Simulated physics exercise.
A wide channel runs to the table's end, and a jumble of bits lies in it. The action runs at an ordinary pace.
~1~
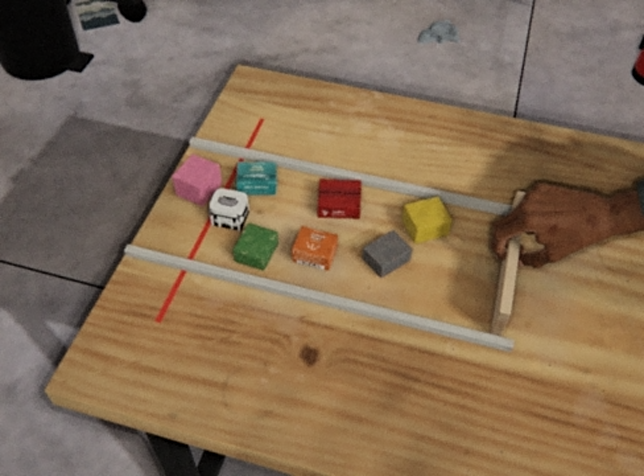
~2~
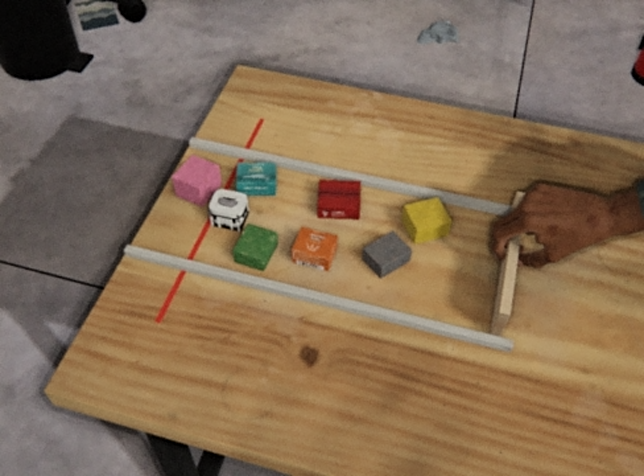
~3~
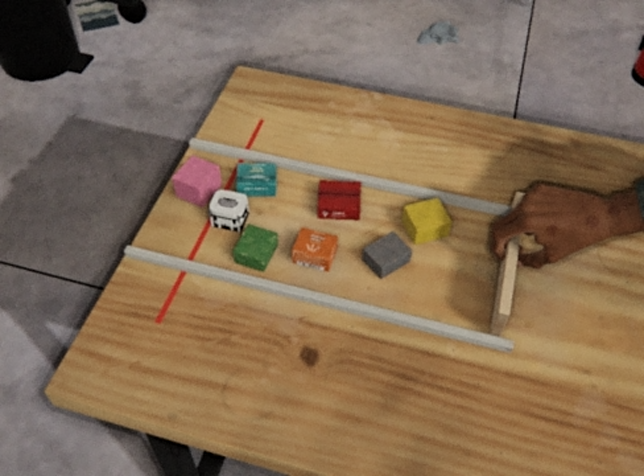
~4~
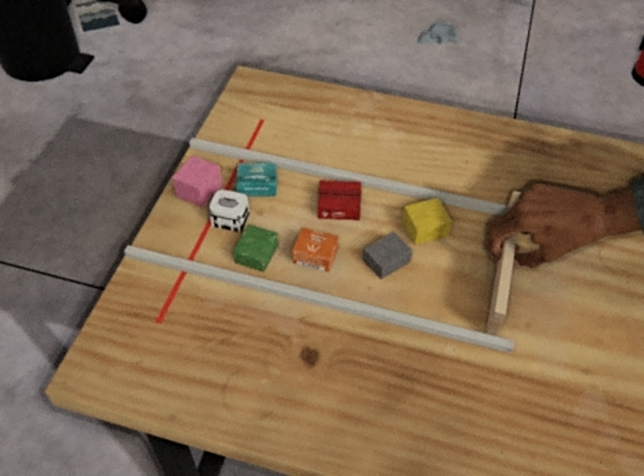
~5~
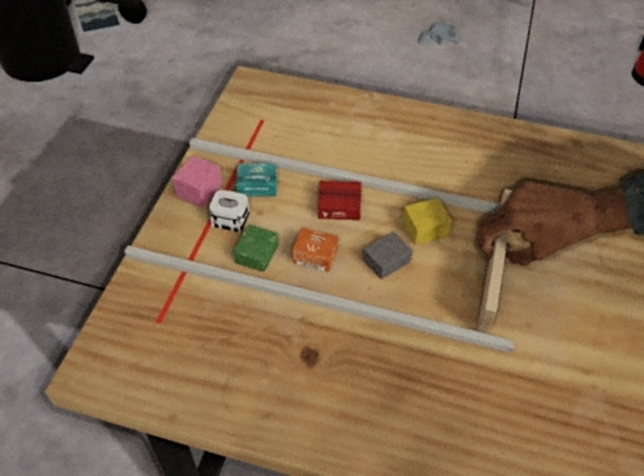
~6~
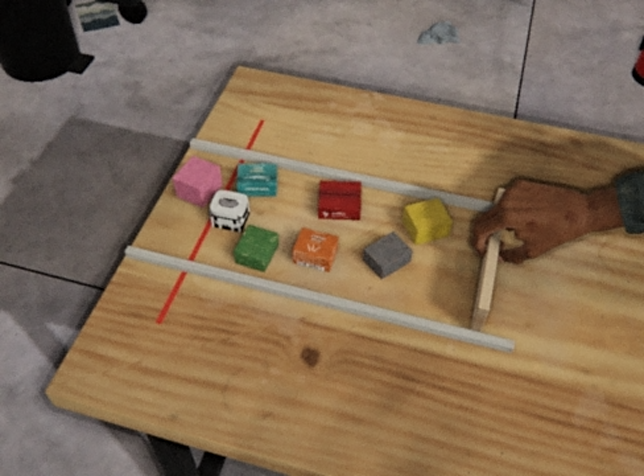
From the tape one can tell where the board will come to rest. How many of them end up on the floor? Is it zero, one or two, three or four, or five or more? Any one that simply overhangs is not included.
Ha, three or four come down.
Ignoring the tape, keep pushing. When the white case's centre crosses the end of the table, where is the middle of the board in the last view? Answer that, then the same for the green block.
When the white case crosses, the middle is near (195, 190); when the green block crosses, near (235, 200).
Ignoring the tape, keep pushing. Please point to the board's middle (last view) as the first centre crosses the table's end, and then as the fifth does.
At (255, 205) for the first, at (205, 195) for the fifth.
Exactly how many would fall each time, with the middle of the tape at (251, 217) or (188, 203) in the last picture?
The first try gives 1 and the second gives 6.
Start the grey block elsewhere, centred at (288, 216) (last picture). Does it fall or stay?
Placed like that, the grey block is fine.
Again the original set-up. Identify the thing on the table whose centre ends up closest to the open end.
That would be the red box.
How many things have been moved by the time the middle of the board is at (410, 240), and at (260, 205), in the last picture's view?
2 by the first point, 8 by the second.
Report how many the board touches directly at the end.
It is in contact with 2.
A little later, none off yet; pink block at rest near (198, 182); white case at rest near (230, 211); turquoise box at rest near (258, 180).
Next, none off yet; pink block at rest near (198, 182); white case at rest near (230, 211); turquoise box shifted a little near (244, 175).
Later still, none off yet; pink block shifted about its own width near (169, 177); white case shifted about its own width near (197, 195); turquoise box shifted well along near (187, 154).
When it is over, the number that fall off is three or four; down, green block, turquoise box and pink block.
